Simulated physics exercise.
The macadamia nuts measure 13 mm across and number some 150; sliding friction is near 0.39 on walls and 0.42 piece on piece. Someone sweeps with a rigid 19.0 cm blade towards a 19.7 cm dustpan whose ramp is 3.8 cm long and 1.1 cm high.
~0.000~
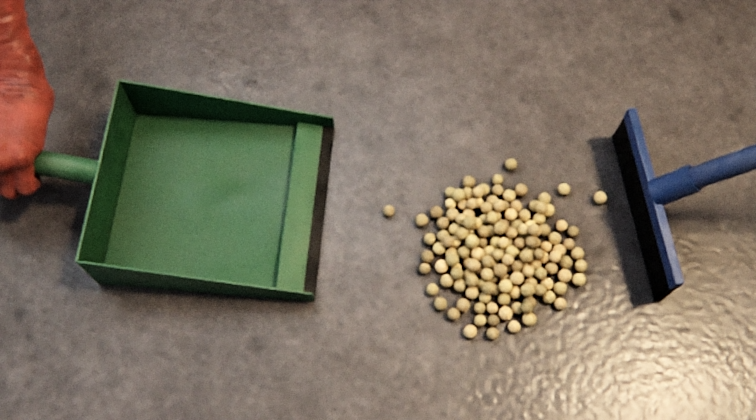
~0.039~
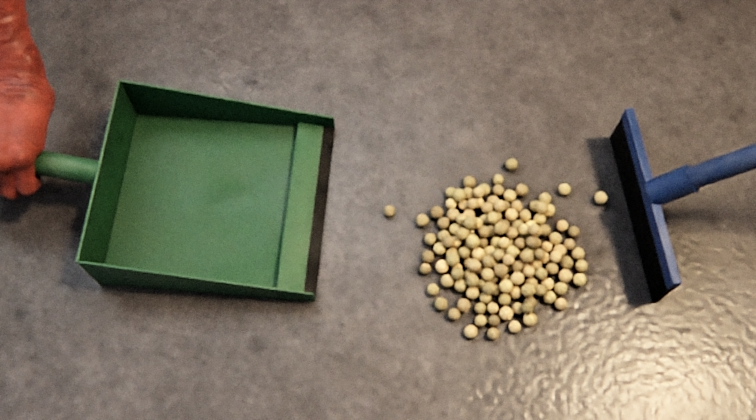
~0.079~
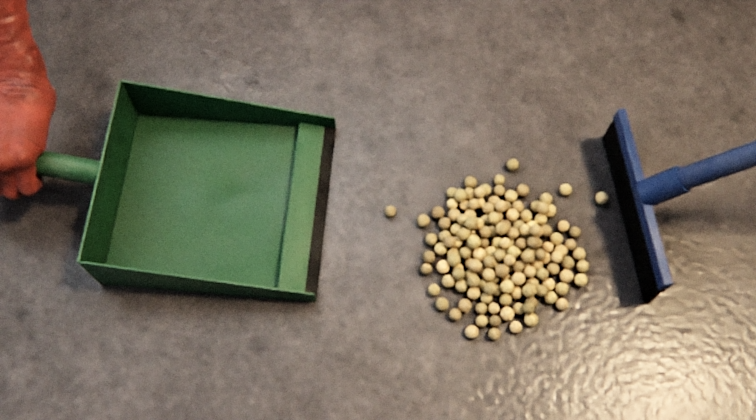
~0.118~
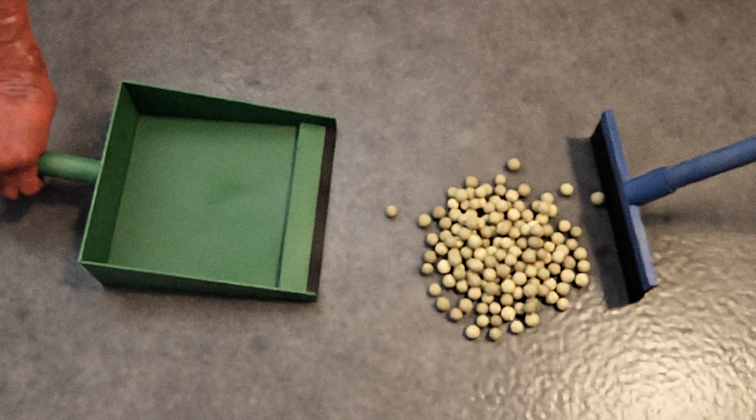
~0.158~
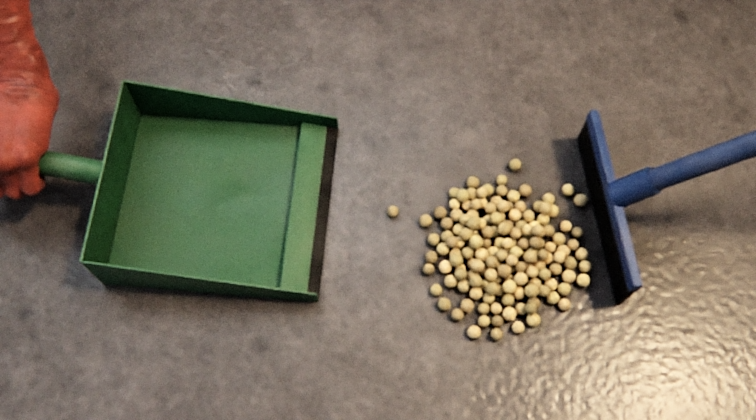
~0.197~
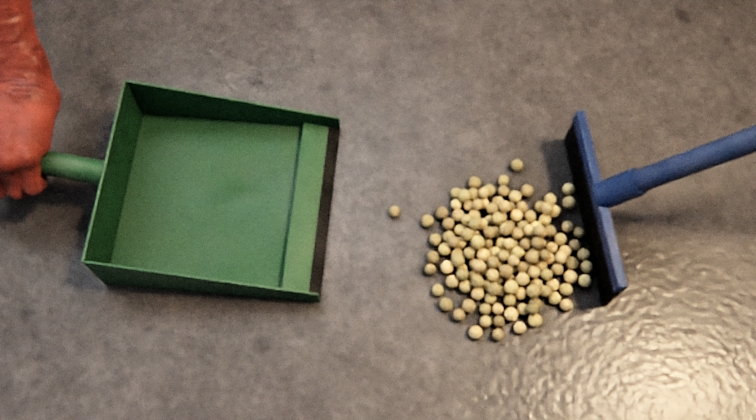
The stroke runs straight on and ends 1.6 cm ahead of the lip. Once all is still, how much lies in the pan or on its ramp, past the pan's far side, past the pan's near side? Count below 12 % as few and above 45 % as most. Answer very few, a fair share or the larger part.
Pan: A fair share, far side: Very few, near side: A fair share.
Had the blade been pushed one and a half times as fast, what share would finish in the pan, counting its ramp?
In that case some 25 per cent.
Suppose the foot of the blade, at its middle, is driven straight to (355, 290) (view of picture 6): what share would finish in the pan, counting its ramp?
About 25 per cent.
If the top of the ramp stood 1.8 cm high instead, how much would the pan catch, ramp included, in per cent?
Then about 25 per cent.
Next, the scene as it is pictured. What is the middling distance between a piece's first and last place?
Roughly 18 cm.
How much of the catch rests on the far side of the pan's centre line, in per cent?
About 50 per cent.
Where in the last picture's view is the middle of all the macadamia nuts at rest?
Near (333, 265).
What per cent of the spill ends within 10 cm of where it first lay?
Some 15 per cent.
After 0.48 s, middle of the blade 15 cm from the lip; 0 % over the lip, far side 0 %, near side 20 %.
After 0.67 s, middle of the blade 8 cm from the lip; 0 % over the lip, far side 0 %, near side 30 %.
Then, at 0.97 s, middle of the blade 4 cm from the lip; 25 % over the lip, far side 5 %, near side 35 %.
In the end, at 1.4 s, pan 25 %, far side 5 %, near side 35 %, in front of the lip or behind the blade 35 %.
